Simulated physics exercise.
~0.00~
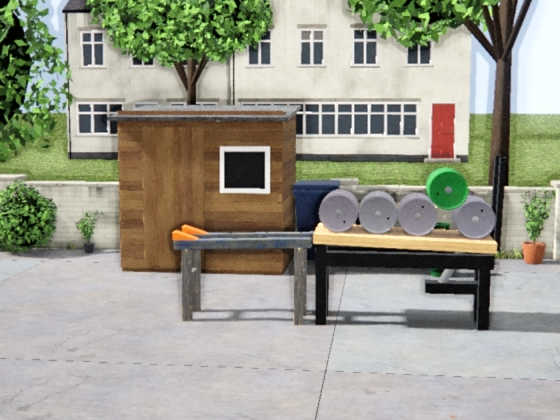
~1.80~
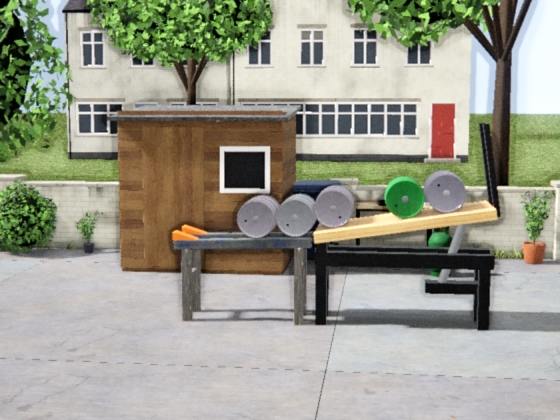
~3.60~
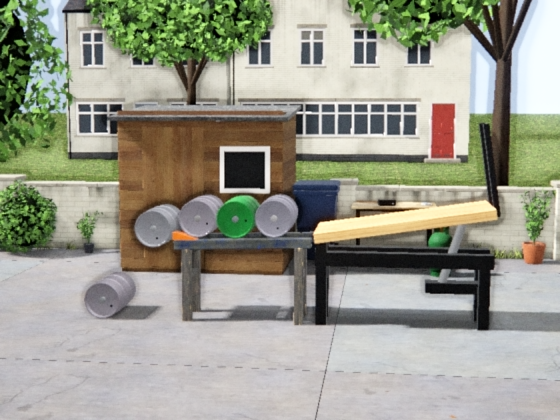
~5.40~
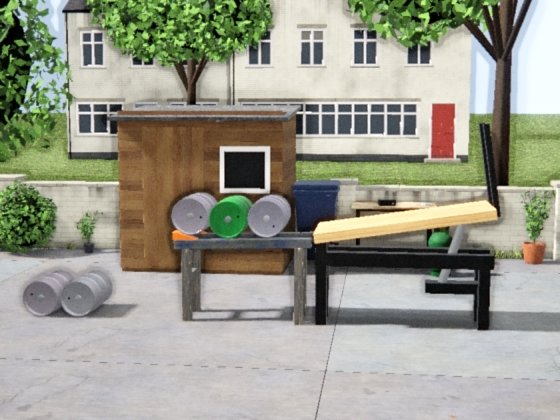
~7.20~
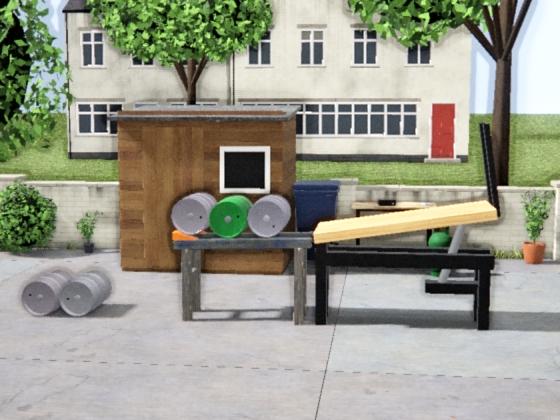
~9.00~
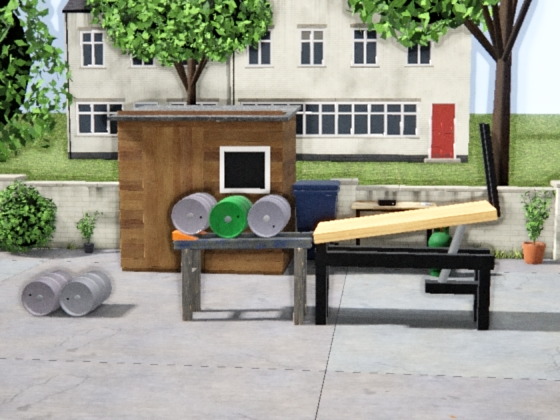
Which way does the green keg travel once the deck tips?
It travels to the left, rolling off the deck and onto the rack.
